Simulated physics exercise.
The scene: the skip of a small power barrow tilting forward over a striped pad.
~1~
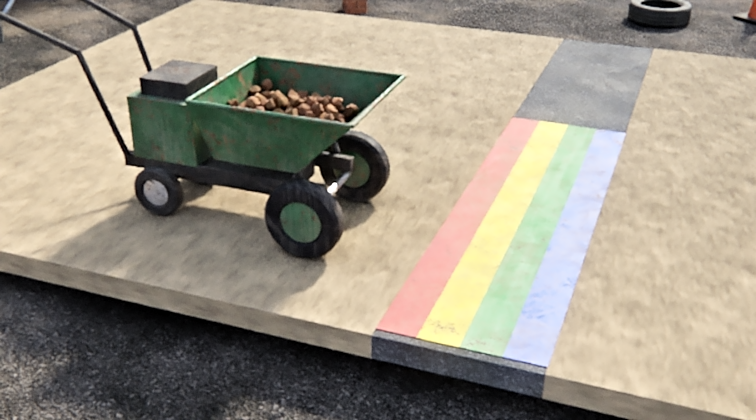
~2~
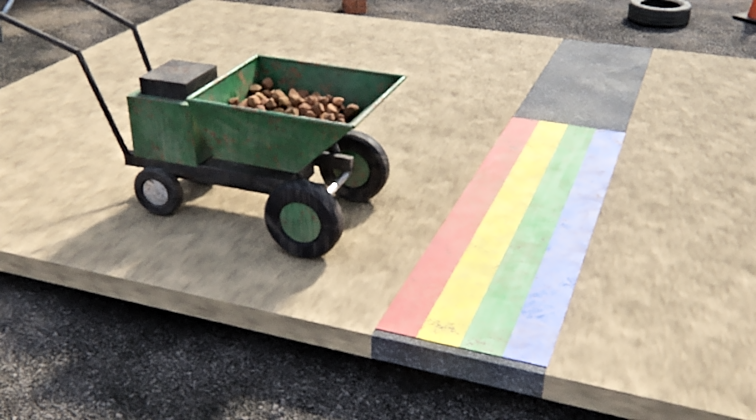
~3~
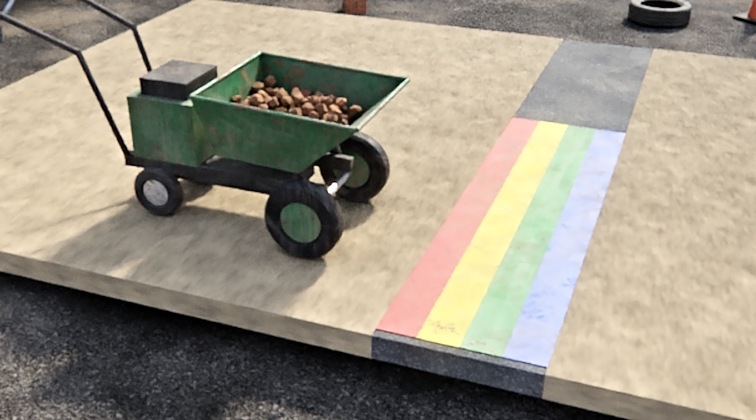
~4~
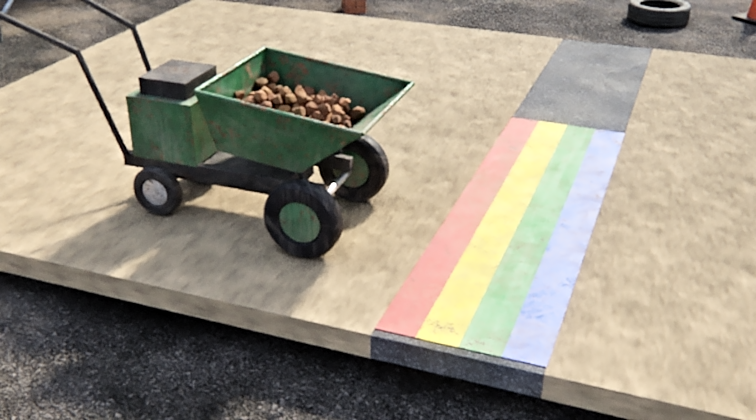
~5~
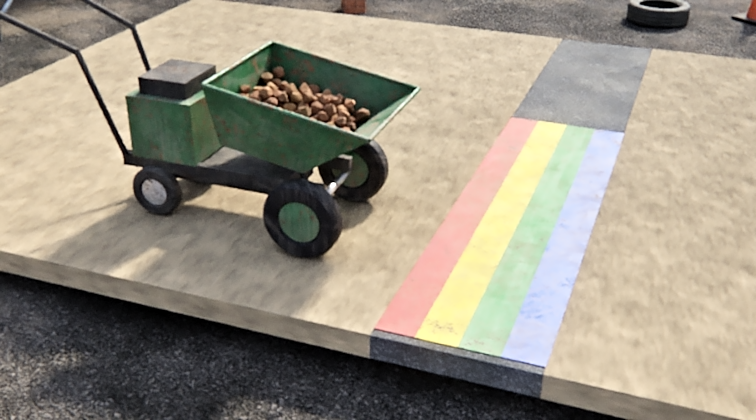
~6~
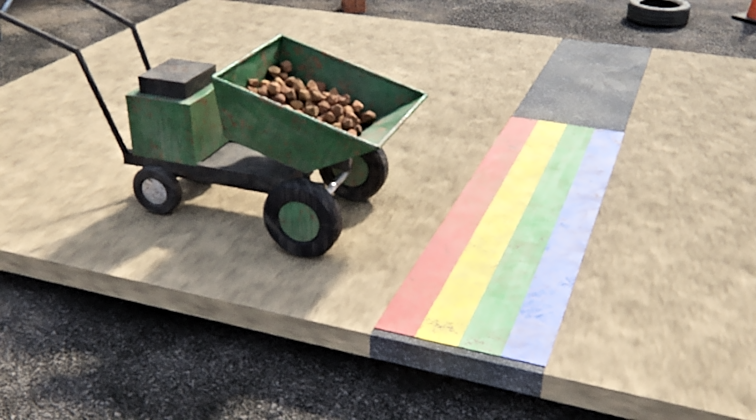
On a sandy-coloured slab beside red, yellow, green and blue stripes, a small green barrow stood still while its skip, loaded with brown lumps, slowly tilted forward to the right.
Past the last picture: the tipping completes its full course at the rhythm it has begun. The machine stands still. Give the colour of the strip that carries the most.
It is yellow.
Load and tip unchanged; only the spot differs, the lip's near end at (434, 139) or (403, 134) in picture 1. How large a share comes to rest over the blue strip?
30 % and 20 %.
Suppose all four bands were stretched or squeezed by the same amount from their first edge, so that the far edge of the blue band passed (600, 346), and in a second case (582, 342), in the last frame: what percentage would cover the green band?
I'd say about 10 % for the first and about 10 % for the second.
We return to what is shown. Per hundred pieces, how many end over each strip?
The red strip gets close to 20, the yellow strip close to 30, the green strip close to 15 and the blue strip close to 5.
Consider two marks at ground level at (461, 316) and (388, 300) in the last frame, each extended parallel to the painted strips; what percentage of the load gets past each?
Around 30 per cent for the first, around 70 per cent for the second.
Soon after the last picture, skip tipped steeply; all in the skip.
A little later, skip tipped steeply; most in the skip; a small part over the red strip; a small part over the yellow strip; a stray few over the green strip.
Later still, skip tipped right over; about a third in the skip; about a quarter over the red strip; about a quarter over the yellow strip; a small part over the green strip; a small part over the blue strip; a stray few off the paint.
At rest, skip tipped right over; about a third in the skip; about a quarter over the red strip; about a quarter over the yellow strip; a small part over the green strip; a small part over the blue strip; a stray few off the paint.
